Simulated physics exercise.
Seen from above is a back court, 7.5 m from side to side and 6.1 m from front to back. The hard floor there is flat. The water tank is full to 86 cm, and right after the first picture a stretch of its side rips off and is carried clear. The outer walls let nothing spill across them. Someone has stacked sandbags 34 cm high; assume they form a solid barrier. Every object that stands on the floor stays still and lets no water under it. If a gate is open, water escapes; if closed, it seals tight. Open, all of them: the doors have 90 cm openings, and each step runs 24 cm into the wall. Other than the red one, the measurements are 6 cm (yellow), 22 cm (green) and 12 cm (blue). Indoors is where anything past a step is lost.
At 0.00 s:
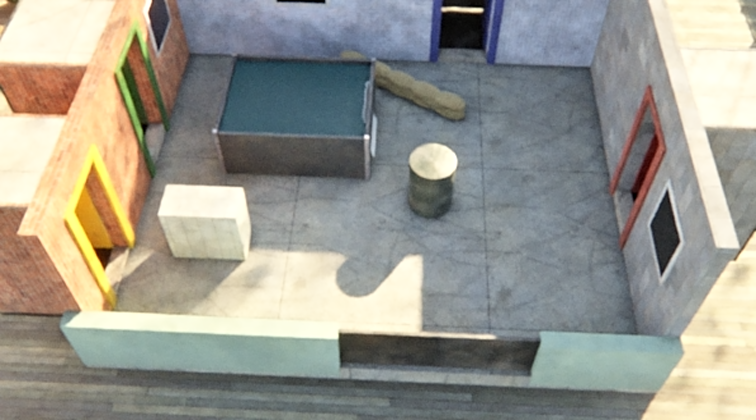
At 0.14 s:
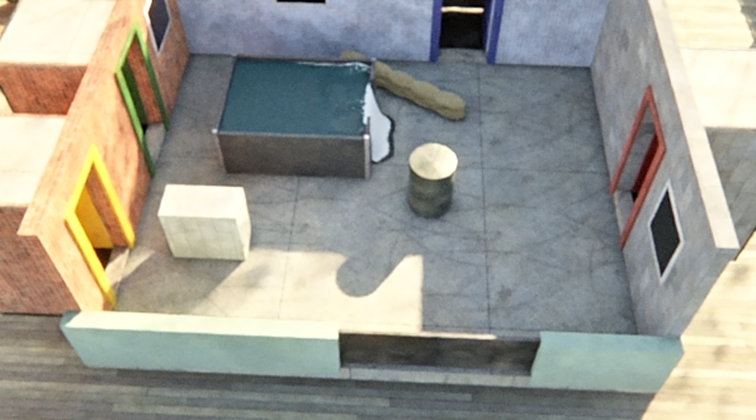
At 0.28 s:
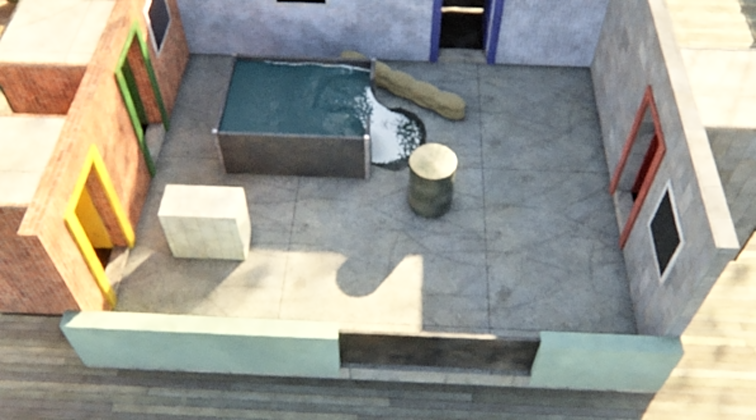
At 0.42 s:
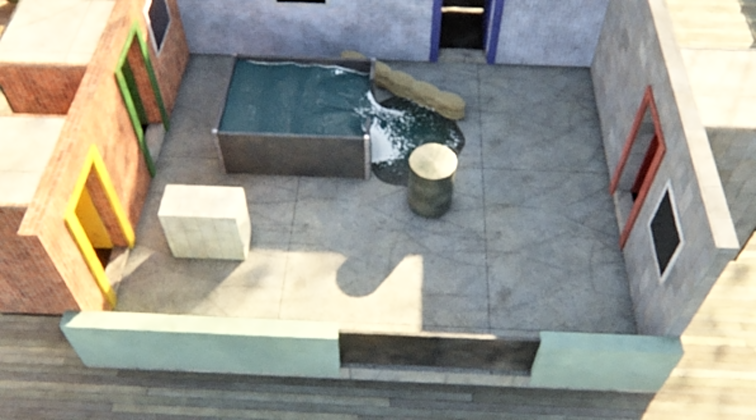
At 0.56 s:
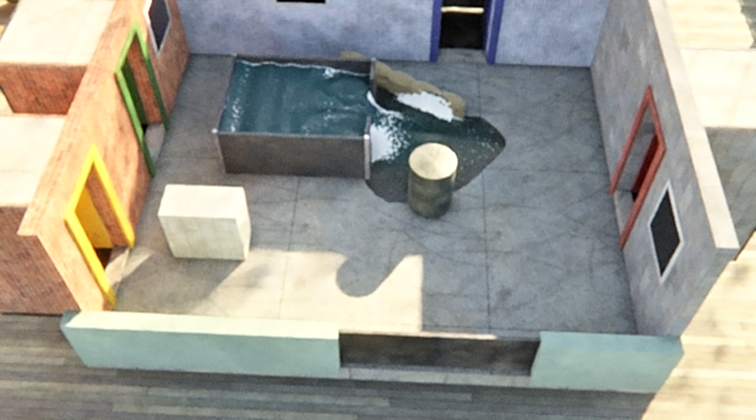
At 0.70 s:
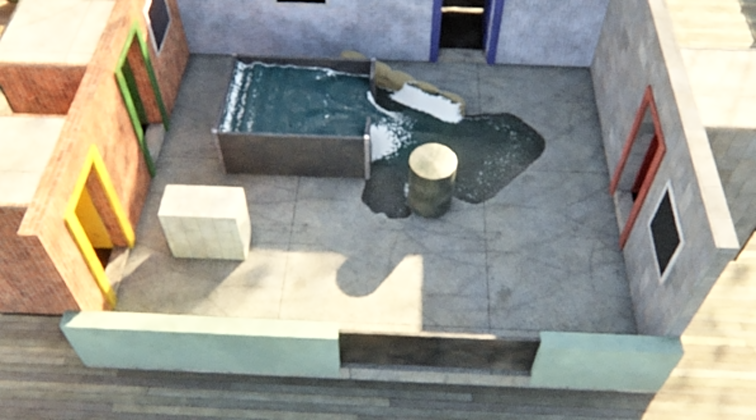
A large water tank's right side breaks open and water spreads across the floor around a barrel.
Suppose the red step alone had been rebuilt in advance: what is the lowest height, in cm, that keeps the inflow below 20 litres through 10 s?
About 30 cm.
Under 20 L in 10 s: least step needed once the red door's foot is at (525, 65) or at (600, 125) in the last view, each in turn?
You'd want roughly 11.0 cm there first, then roughly 21 cm.
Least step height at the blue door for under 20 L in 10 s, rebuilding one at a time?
Blue door, minimum about 11.0 cm.
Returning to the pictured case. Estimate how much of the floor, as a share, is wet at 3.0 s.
Some 40 per cent is wet.
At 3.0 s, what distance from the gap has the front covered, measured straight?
It gets close to 5.6 metres out.
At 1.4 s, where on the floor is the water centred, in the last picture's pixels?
The balance point sits at roughly (354, 140).
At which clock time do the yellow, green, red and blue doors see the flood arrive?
Yellow at 6.0 seconds, green at 6.0 seconds, red at 1.3 seconds, blue at 2.2 seconds.
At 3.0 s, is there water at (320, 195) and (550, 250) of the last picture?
Note: Point one not yet reached; point two reached.
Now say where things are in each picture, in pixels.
In the first frame, still water, 86 cm deep, in the water tank at (298, 98); the red door at (634, 176) is dry.
In the second frame, the gap is at (369, 123), the front 0.4 m out at (389, 154); the back of the water tank holds 86 cm.
In the third frame, the front is at a hidden place, 0.9 m from the gap at (369, 125); 0.9 m2 of floor is wet, 86 cm left at the back.
In the fourth frame, the gap is at (369, 126), the front 1.6 m out at (460, 143); the back of the water tank holds 86 cm.
In the fifth frame, water pours out at (369, 126) and has run 2.2 m, to (499, 147); about 8 cm deep outside, 83 cm at the back.
In the sixth frame, the gap is at (369, 125), the front 2.9 m out at (538, 149); the back of the water tank holds 73 cm; the red door at (634, 176), 4.3 m from the gap, is still 1.8 m from the nearest water.
After 1.4 s water covers 30 % of the floor, deepest (50 cm) near (376, 135); 14 cm at the red door, 0 litres in over its 16 cm step.
After 3.0 s water covers 40 % of the floor, deepest (38 cm) near (636, 365); 31 cm at the red door, 110 litres in over its 16 cm step.
After 10.0 s water covers 95 % of the floor, deepest (14 cm) near (566, 71); 12 cm at the red door, 175 litres in over its 16 cm step.
At the red door as built, the water arrived by 1.3 s and peaked near 34 cm at 2.2 s.
With a step of 24 cm, 60 litres would have come in within the 10 s; with 32.5 cm, 10 litres. So under 20 litres takes about 30 cm.
